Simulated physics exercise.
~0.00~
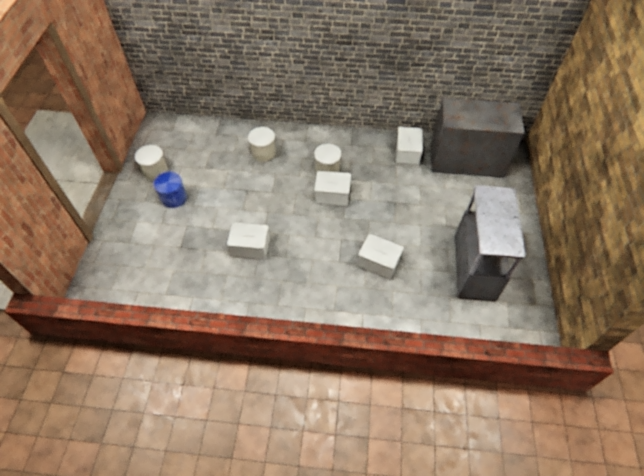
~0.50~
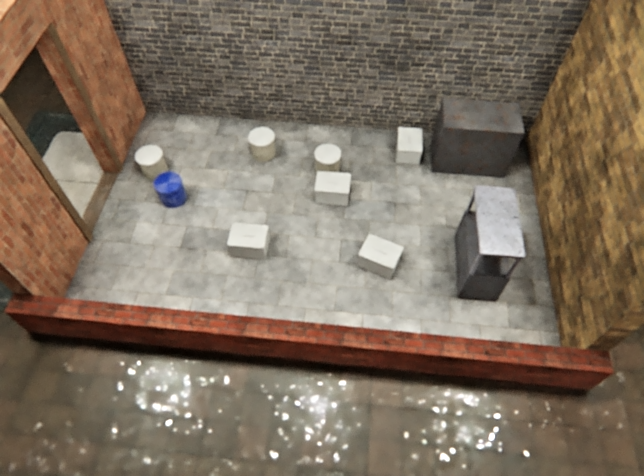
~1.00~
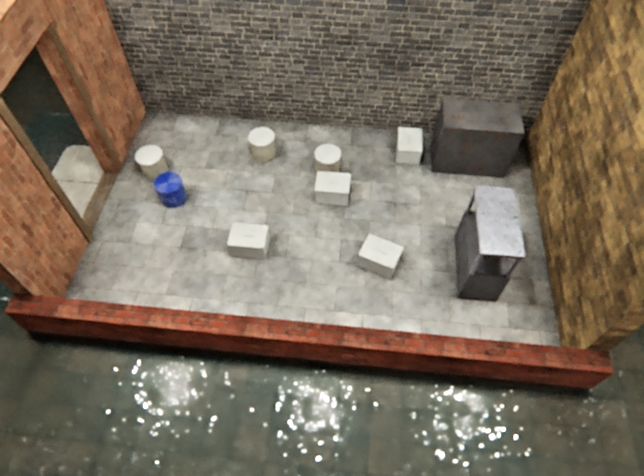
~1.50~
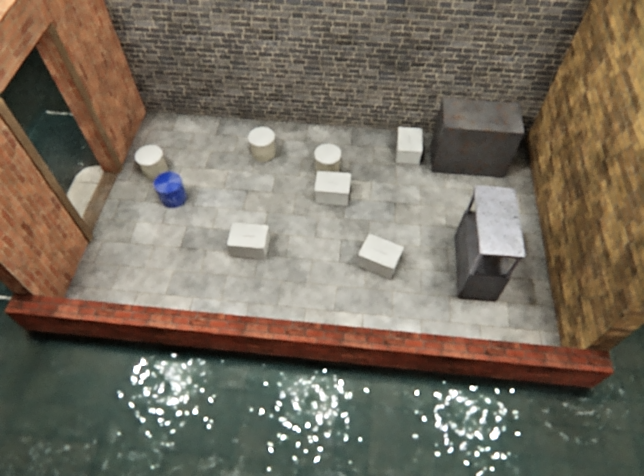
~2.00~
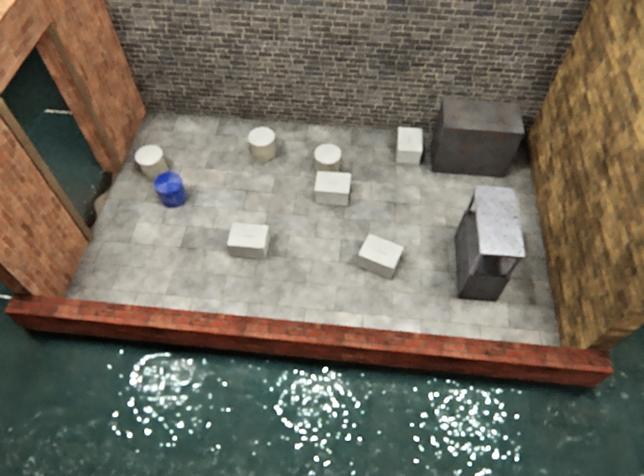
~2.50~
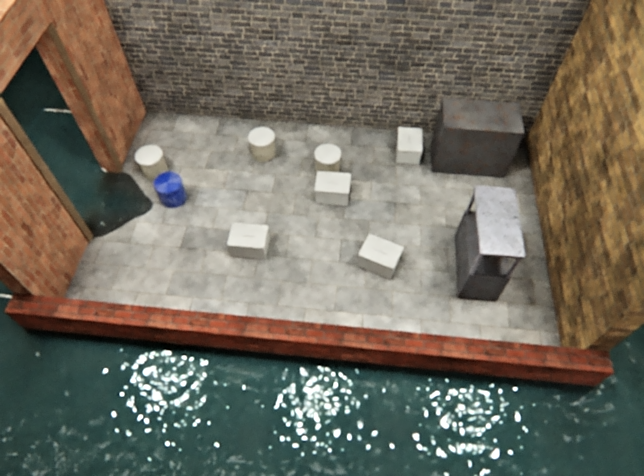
Water spreads over the orange tiles outside a grey-floored corner store, seen from high above, with brick walls and a doorway at left. A blue pail stands near the doorway among white pails and totes, with dark grey blocks at right. The water turns from murky grey to deep green, covers the pale slab beyond the doorway, then slips inside as a dark patch, while the objects and camera stay still.
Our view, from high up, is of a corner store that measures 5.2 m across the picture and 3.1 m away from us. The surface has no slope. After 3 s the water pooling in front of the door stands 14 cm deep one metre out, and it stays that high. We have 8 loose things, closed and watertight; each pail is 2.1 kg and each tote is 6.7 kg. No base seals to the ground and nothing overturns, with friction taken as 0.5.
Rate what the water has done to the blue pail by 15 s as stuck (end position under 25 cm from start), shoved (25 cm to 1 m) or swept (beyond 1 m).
The blue pail is swept.
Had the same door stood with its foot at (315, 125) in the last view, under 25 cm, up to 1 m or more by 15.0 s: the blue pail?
Under that change the blue pail is pushed a bit.
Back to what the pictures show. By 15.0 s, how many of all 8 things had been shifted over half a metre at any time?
That adds up to 4.
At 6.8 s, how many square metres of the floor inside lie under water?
I'd put it close to 12 m2.
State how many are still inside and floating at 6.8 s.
Of them, 2.
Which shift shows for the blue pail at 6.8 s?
Displacement near 250 cm.
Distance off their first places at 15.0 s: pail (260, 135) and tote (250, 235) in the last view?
150 cm and 10 cm respectively.
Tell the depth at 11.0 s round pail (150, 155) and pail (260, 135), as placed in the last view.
First about 3 cm, second about 5 cm.
After 3.5 s the blue pail is near (202, 179), 0.4 m from its start, aground; 0 afloat.
After 6.8 s the blue pail is near (352, 136), 2.3 m from its start, afloat; 2 afloat.
After 11.0 s the blue pail is near (514, 197), 4.0 m from its start, afloat; 4 afloat.
After 15.0 s the blue pail is near (497, 193), 3.8 m from its start, afloat; 8 afloat.
